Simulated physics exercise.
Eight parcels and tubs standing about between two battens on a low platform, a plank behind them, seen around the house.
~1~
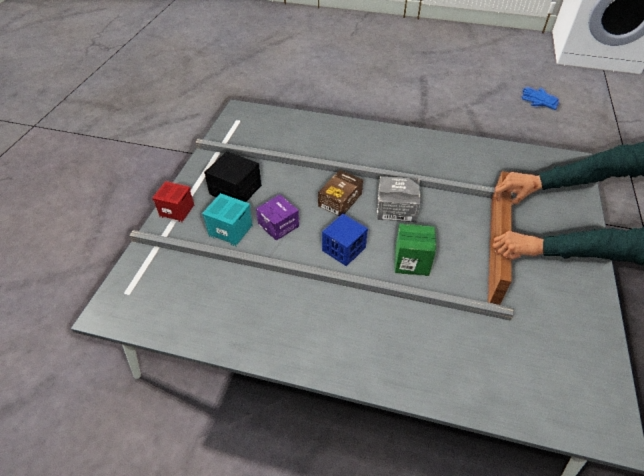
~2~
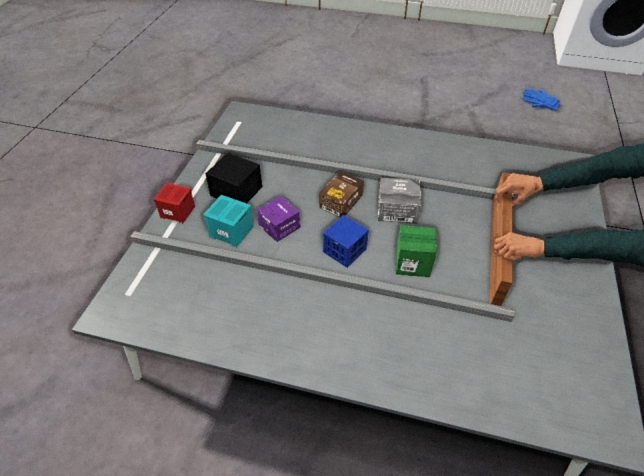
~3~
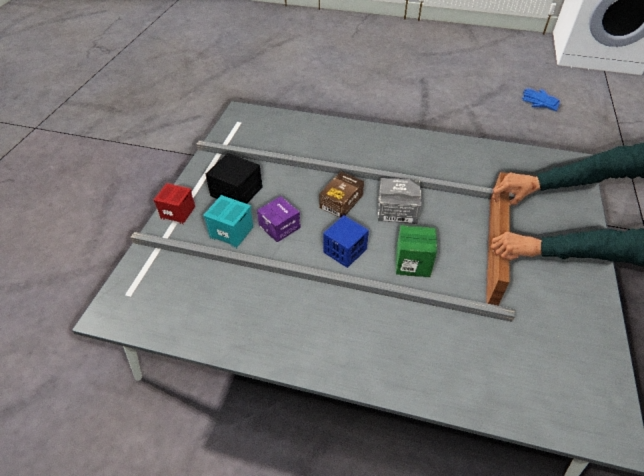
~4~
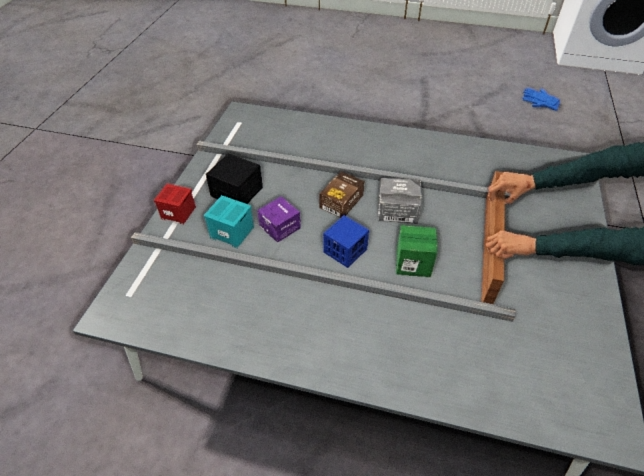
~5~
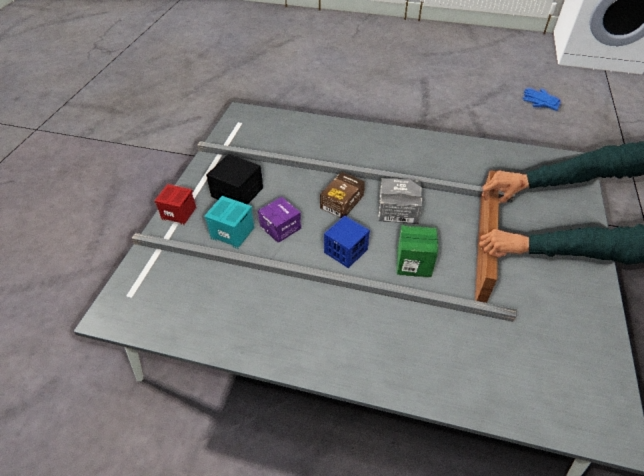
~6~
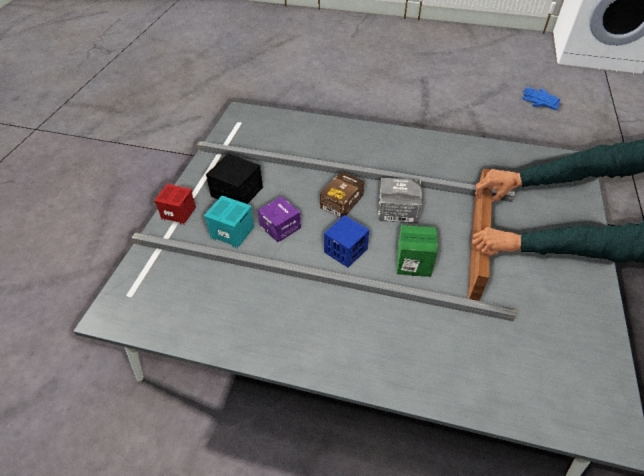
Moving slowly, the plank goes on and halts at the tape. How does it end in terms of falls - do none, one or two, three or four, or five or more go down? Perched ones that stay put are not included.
The count that fall off is at least five.
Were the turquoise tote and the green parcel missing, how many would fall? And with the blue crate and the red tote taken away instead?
First 3, then 4.
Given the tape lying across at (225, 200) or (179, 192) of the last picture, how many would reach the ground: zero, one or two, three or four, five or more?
The first spot gives three or four, the second gives 5 or more.
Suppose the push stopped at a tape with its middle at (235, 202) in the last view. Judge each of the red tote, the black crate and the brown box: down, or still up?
Red tote goes down, black crate goes down, brown box stays put.
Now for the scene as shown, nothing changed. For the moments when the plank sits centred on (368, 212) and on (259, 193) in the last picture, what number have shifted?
I make it 4 at the first spot and 8 at the other.
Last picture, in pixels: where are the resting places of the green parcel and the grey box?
First (161, 203), then (188, 163).
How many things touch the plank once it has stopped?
The figure is 3.
Early on, none off yet; red tote at rest near (176, 205); black crate at rest near (235, 181); turquoise tote at rest near (230, 222).
A while later, none off yet; red tote at rest near (176, 205); black crate travelled a little near (229, 179); turquoise tote travelled a little near (219, 224).
Further along, one off so far; red tote in the air near (147, 238); black crate travelled well along near (169, 169); turquoise tote travelled well along near (150, 212).
Finally, the number that fall off is five or more; lost, blue crate, brown box, turquoise tote, black crate and red tote.
